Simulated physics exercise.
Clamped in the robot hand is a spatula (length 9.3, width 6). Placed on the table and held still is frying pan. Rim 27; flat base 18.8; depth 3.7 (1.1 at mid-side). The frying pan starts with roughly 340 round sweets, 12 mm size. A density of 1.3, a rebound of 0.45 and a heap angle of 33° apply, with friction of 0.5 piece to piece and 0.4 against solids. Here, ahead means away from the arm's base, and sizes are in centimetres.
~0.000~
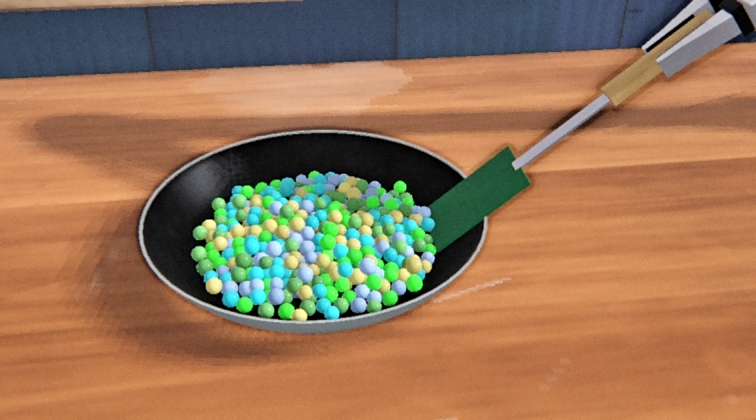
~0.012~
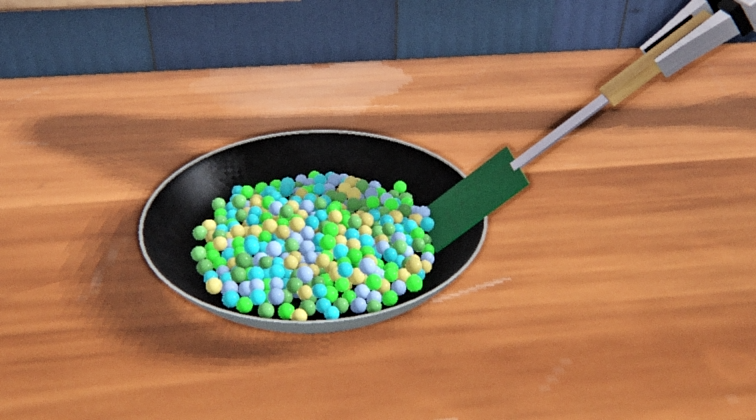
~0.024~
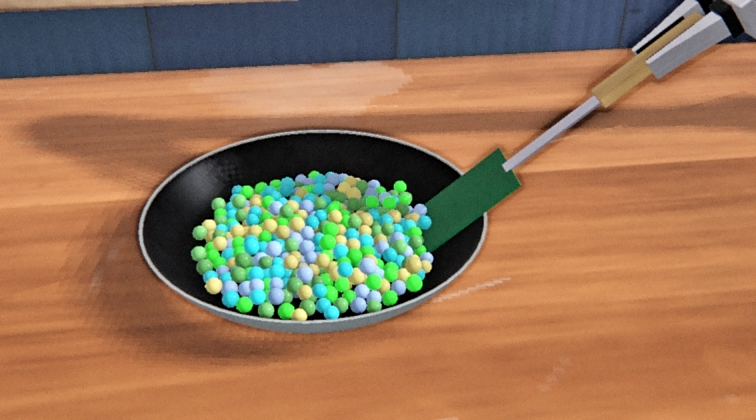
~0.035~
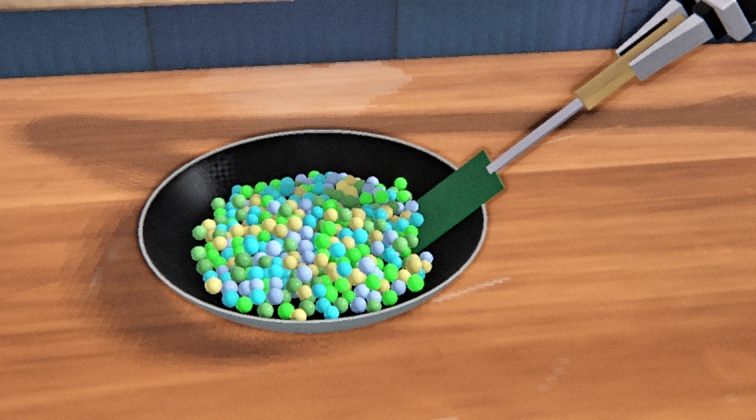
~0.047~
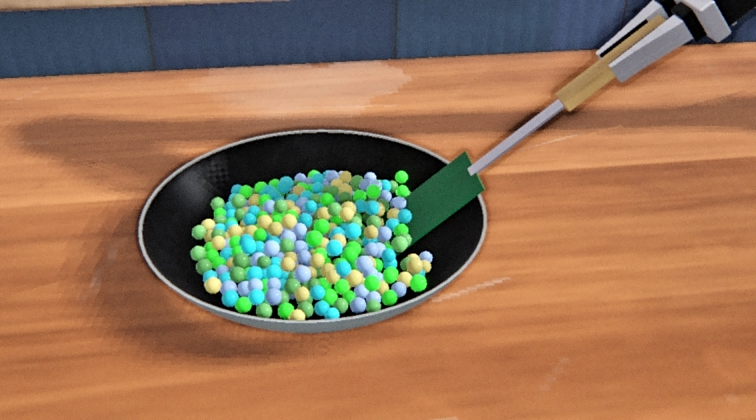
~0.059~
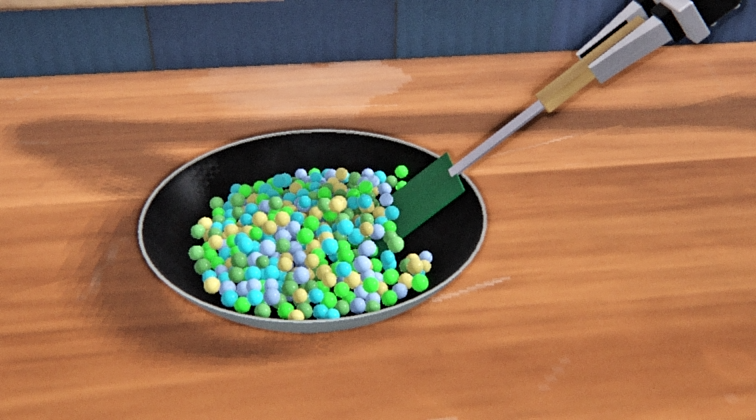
On a wooden counter, a robot hand held a green spatula at the right side of a black frying pan, then slid it slowly left, nudging the colorful little balls while the pan stayed still.
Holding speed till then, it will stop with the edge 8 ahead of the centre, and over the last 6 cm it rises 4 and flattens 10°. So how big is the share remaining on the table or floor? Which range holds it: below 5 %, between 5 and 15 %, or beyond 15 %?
The range beyond 15 %.
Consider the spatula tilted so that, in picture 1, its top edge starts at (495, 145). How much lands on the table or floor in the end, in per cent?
Some 20 per cent.
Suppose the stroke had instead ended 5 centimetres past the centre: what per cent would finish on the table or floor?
Near 10 per cent.
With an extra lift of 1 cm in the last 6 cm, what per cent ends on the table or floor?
Roughly 10 percent of it.
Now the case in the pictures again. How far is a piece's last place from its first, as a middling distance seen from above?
Distance: Around 4 cm.
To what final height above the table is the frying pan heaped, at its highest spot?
It reaches roughly 3.5 cm.
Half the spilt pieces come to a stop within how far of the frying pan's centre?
About 48 cm out from the centre.
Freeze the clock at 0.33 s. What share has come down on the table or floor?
Estimate: About 20 percent.
After 0.09 s, sloping 40°, highest piece 7 above the table; 339 in the frying pan.
After 0.12 s, sloping 38°, highest piece 9 above the table; 339 in the frying pan.
After 0.33 s, sloping 30°, highest piece 6 above the table; 272 in the frying pan, 60 on the table or floor, 7 on the blade or in flight.
After 1.38 s, sloping 30°, highest piece 3 above the table; 271 in the frying pan, 68 on the table or floor.
In the end, 271 in the frying pan, 68 on the table or floor. That is 20 % on the table or floor.
